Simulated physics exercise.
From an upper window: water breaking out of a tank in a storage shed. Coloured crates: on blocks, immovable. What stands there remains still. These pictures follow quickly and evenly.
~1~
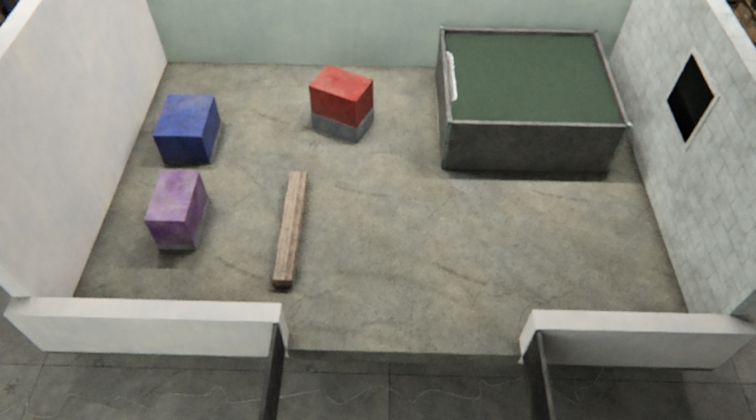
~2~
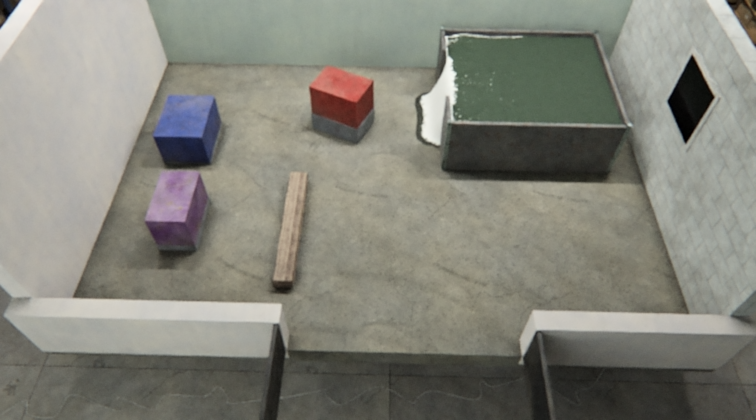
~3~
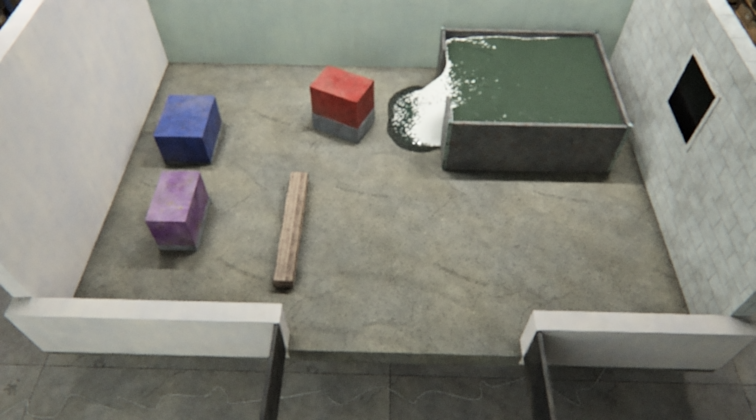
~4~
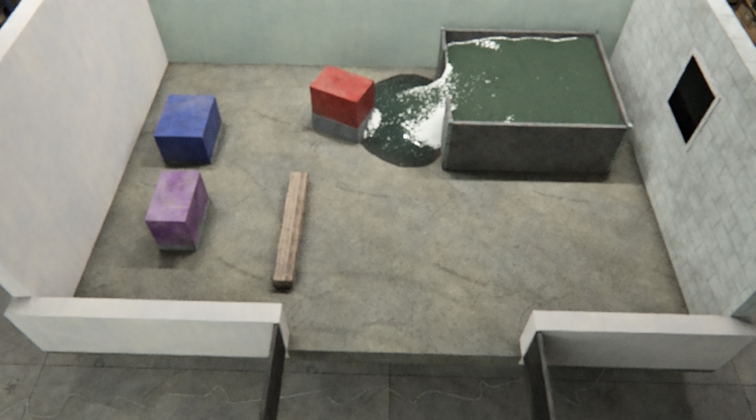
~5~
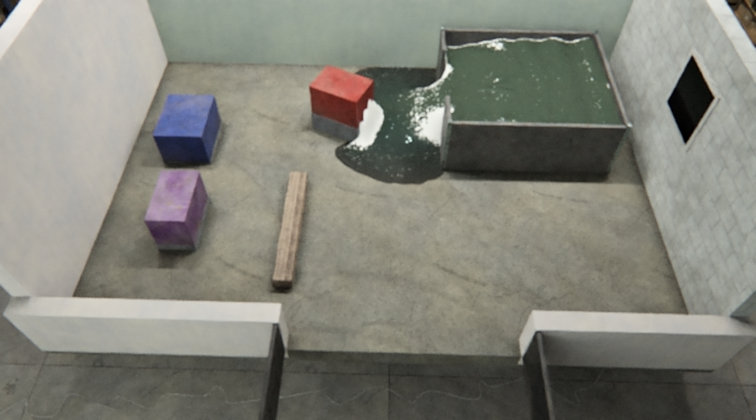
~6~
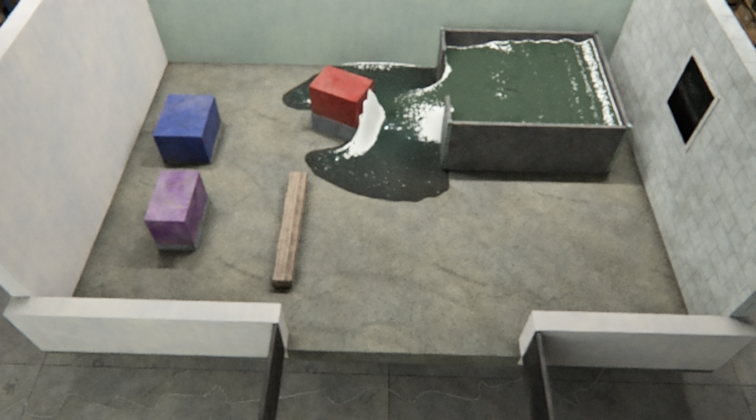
Dark green water pouring from a gap in an open tank, spreading left across a shed floor and around a red crate.
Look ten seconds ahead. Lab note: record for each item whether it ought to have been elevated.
At the end, the purple crate has water on it afterwards; the red crate has water on it afterwards; the blue crate has water on it afterwards.
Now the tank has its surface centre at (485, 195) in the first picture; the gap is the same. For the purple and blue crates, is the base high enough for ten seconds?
Purple crate is reached, blue crate is reached.
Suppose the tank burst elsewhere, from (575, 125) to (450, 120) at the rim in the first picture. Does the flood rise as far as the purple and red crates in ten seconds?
The purple crate is untouched and the red crate is untouched.
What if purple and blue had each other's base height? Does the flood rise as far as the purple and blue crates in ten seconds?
After the swap, purple is flooded while blue is flooded.
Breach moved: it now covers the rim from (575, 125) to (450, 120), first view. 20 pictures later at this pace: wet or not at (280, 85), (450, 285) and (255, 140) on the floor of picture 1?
Going through them in turn: Still unsoaked, then reached by the flood, then still unsoaked.
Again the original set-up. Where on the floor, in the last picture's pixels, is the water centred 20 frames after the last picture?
Centre point: Around (387, 130).
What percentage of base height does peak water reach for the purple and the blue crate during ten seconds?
Taking them in the order asked, 150 percent and 650 percent.
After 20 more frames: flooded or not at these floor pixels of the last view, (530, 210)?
Lab note: Spot reads unsubmerged.
A moment on, water covers 30 % of the floor; the purple crate water round its plinth, the red crate water round its plinth, the blue crate not reached.
Next, water covers 50 % of the floor; the purple crate water round its plinth, the red crate water round its plinth, the blue crate water round its plinth.
Then, water covers 65 % of the floor; the purple crate water round its plinth, the red crate water round its plinth, the blue crate water round its plinth.
Later, water covers 75 % of the floor; the purple crate water round its plinth, the red crate water round its plinth, the blue crate water round its plinth.
In the end, water covers 95 % of the floor; the purple crate was topped, the red crate was topped, the blue crate was topped.
